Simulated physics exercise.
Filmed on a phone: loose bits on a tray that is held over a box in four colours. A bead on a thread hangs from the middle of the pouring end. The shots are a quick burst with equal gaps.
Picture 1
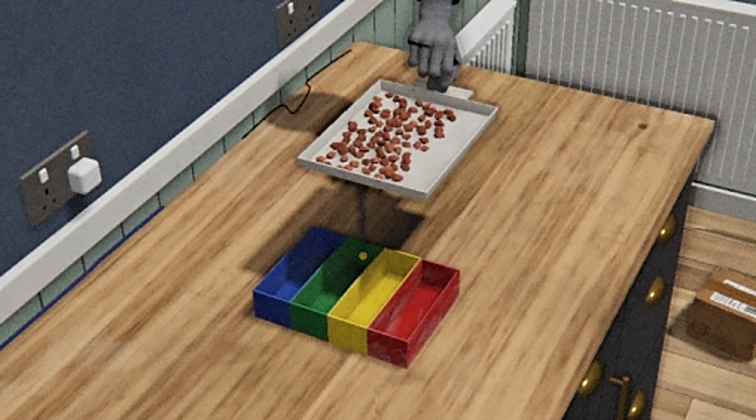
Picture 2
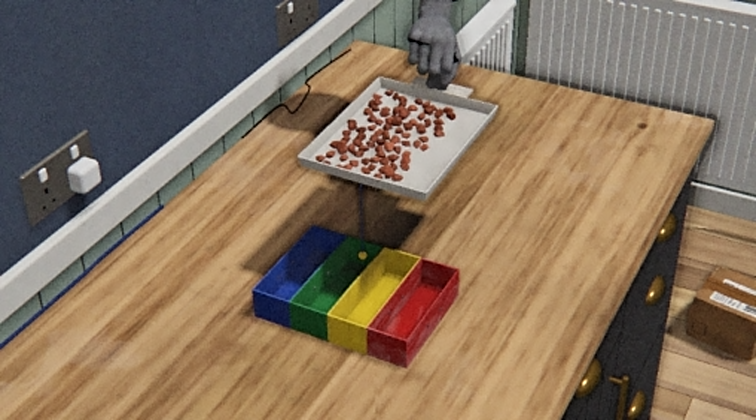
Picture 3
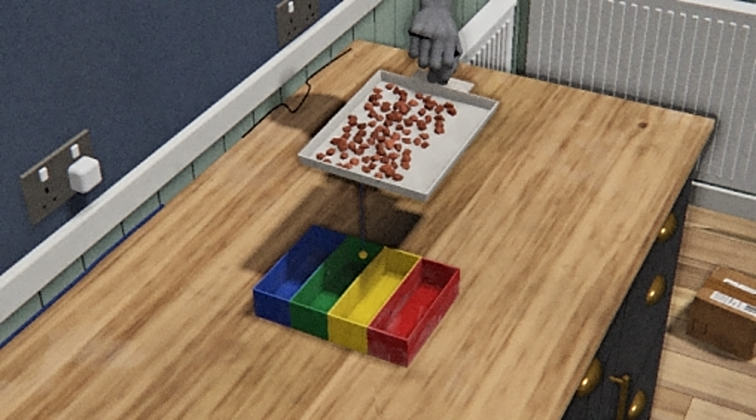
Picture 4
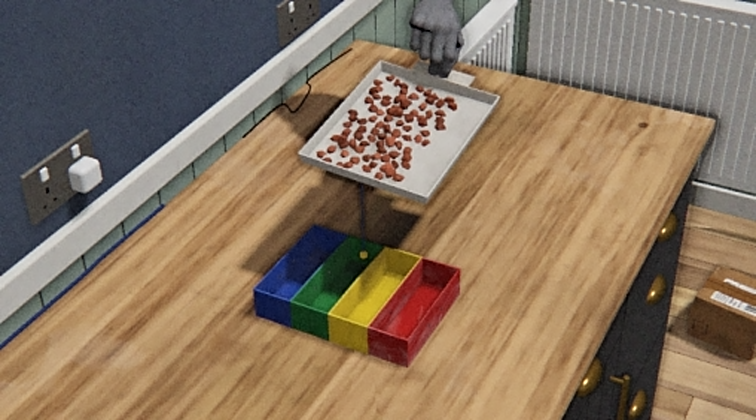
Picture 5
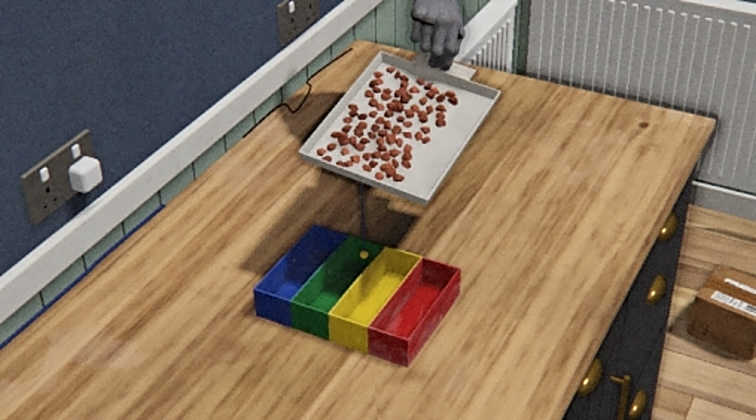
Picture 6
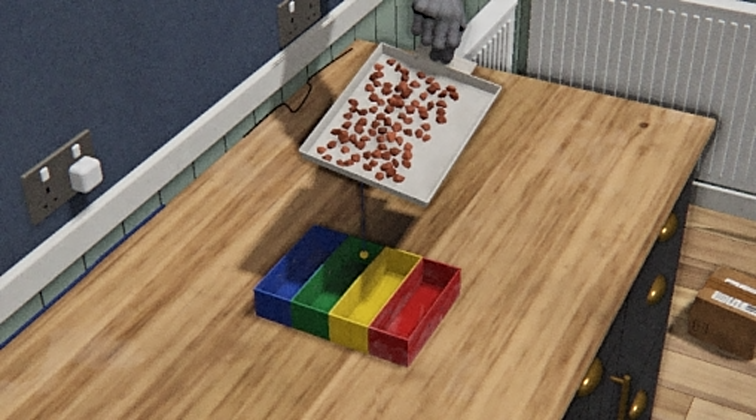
A grey-gloved hand gradually tilting a tray of reddish-brown bits, its right corner lowest, above a blue, green, yellow and red box.
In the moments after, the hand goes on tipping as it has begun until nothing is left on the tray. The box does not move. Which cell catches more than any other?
Most goes to the red cell.
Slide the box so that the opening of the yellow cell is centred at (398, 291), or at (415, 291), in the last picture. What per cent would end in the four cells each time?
About 100 and 100 per cent.
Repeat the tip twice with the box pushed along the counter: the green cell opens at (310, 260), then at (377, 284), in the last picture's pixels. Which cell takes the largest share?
First the red cell, then the yellow one.
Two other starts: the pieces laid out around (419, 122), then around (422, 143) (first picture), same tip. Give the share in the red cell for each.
Near 80 % and 80 %.
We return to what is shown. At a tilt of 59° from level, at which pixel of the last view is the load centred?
Near (408, 176).
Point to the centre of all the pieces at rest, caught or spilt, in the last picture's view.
Around (418, 309).
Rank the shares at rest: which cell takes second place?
It is yellow.
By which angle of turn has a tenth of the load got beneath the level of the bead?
At about 70°.
Soon after the last picture, tray tipped steeply; nearly all on the tray; a small part falling or outside the box.
A little later, tray tipped right over; about a quarter on the tray; about half in the red cell; a small part in the yellow cell; a small part falling or outside the box.
Later still, tray tipped past a quarter turn; most in the red cell; about a quarter in the yellow cell; a stray few in the green cell; a small part falling or outside the box.
At rest, tray tipped past a quarter turn; most in the red cell; about a quarter in the yellow cell; a stray few in the green cell; none in the blue cell; a small part outside the box.
